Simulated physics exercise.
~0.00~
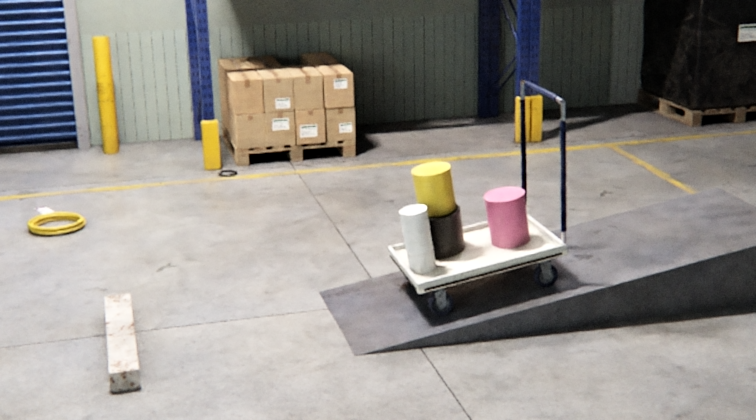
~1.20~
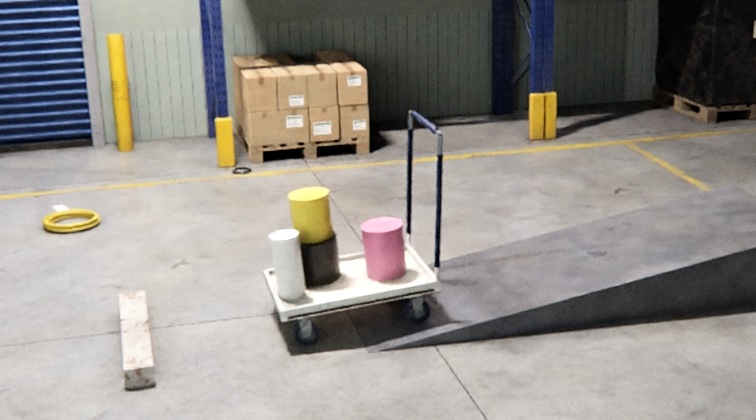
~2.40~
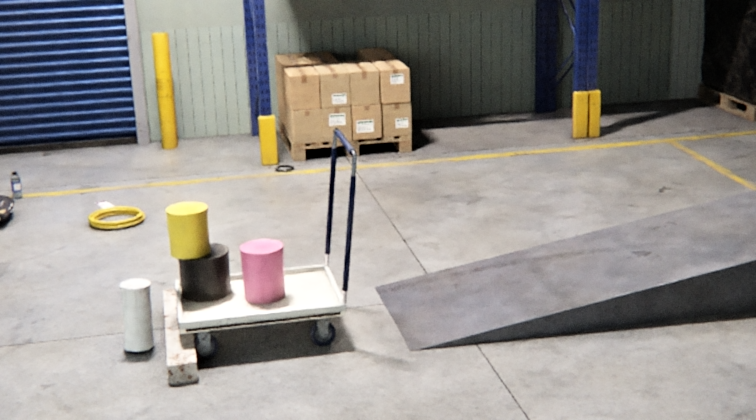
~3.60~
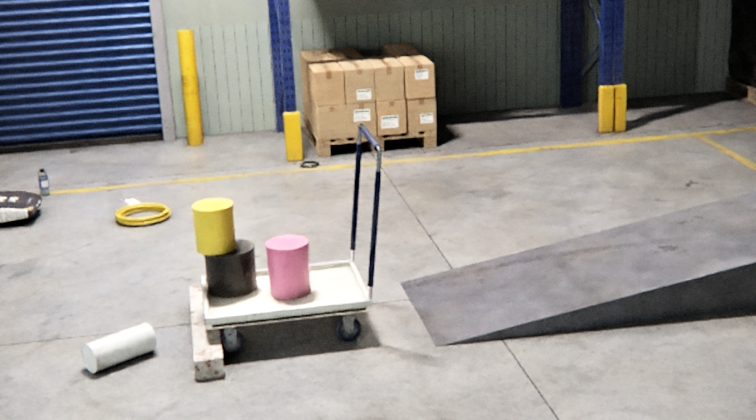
At the start, a flat trolley with a tall blue handle rolls left down a grey ramp in a warehouse, carrying a white canister, a pink pail and a yellow pail stacked on a black one. It reaches the flat floor with its load still aboard and rolls on toward a low kerb. The trolley stops against the kerb, the pails shift a little to the left, and the white canister goes over the front edge. The canister ends up lying on its side on the floor beyond the kerb, while the three pails stay on the trolley, yellow still atop black.
